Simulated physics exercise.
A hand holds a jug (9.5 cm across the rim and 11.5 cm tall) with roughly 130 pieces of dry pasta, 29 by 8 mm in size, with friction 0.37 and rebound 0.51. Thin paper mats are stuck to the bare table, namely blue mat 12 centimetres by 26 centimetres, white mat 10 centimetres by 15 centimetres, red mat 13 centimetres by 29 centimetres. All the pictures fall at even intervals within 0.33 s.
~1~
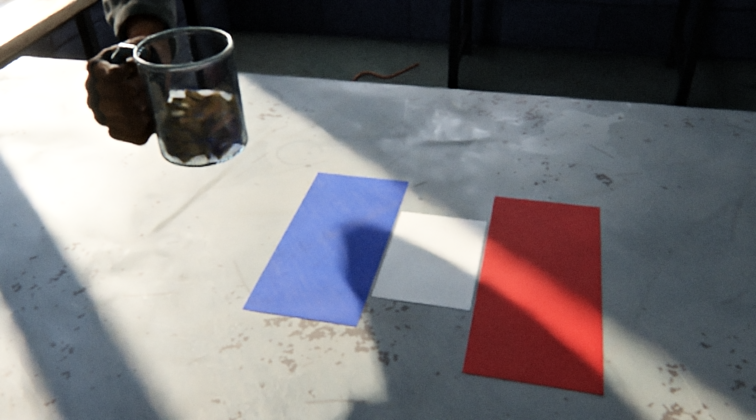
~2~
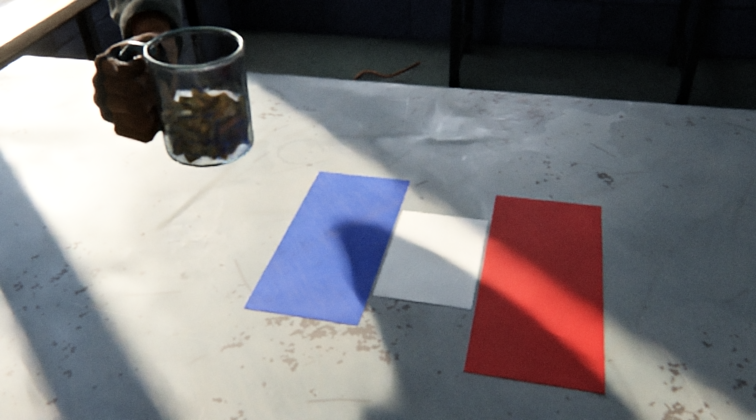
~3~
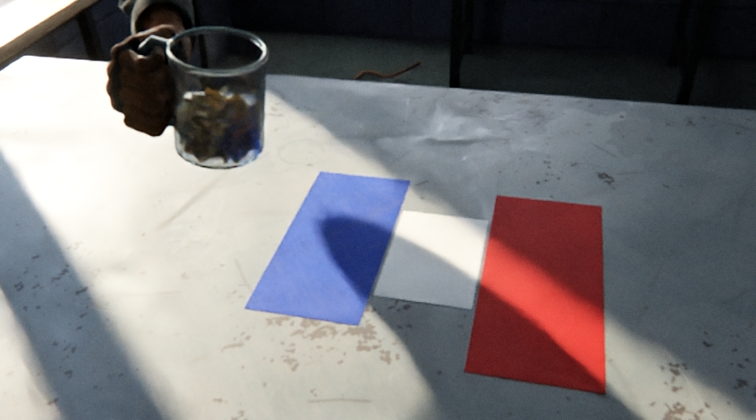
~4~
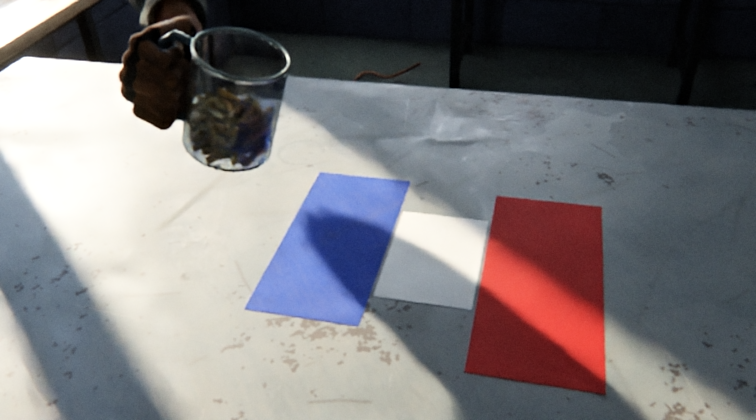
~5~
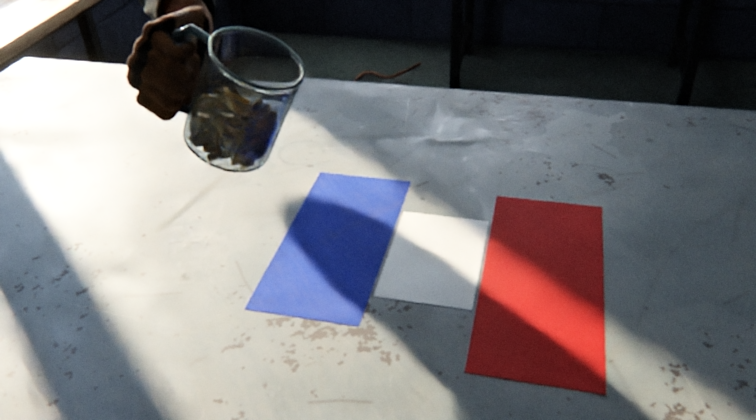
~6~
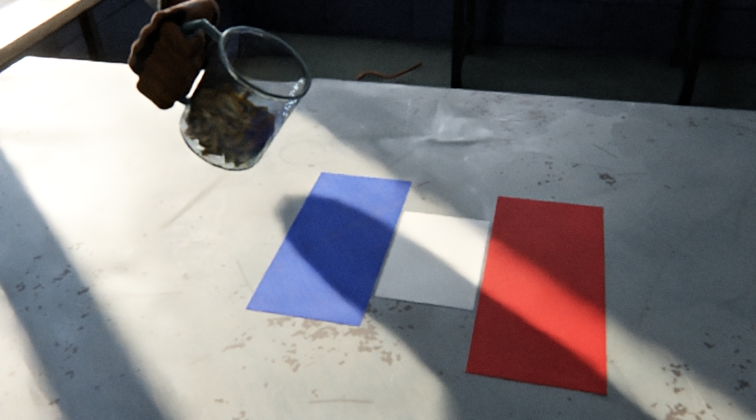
A bare, worn grey table crossed by bands of sunlight and shadow is seen from above at an angle. A gloved-looking dark hand at the upper left holds a clear glass jug partly filled with dry pasta, while blue, white and red mats lie side by side from the centre to the right. The hand shifts the jug a little rightward and tilts it increasingly to the right, while the view stays still.
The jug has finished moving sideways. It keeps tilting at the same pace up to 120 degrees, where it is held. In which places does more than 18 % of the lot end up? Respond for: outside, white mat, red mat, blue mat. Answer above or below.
Outside: Below; white mat: Below; red mat: Below; blue mat: Above.
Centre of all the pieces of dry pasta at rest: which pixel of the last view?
(347, 238).
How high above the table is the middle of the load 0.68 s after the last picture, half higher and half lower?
14 cm or so.
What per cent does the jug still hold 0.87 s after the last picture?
Close to 35 per cent of the load is still held.
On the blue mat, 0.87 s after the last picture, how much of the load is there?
It comes to some 65 in a hundred.
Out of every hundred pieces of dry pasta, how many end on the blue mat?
80 %, about.
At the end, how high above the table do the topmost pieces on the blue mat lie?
2.0 cm or so.
Then, 0.26 s after the last picture, tilt 69 degrees; jug 100 %; middle of all pieces on or above the table near (222, 112).
Then, 0.48 s after the last picture, tilt 97 degrees; jug 100 %; middle of all pieces on or above the table near (225, 109).
Then, 0.68 s after the last picture, tilt 119 degrees; blue mat 15 %, jug 85 %; middle of all pieces on or above the table near (248, 128).
Then, 0.87 s after the last picture, tilt 120 degrees; blue mat 65 %, jug 35 %; middle of all pieces on or above the table near (298, 181).
In the end, red mat 0 %, blue mat 80 %, white mat 10 %, outside 10 %, jug 0 %.
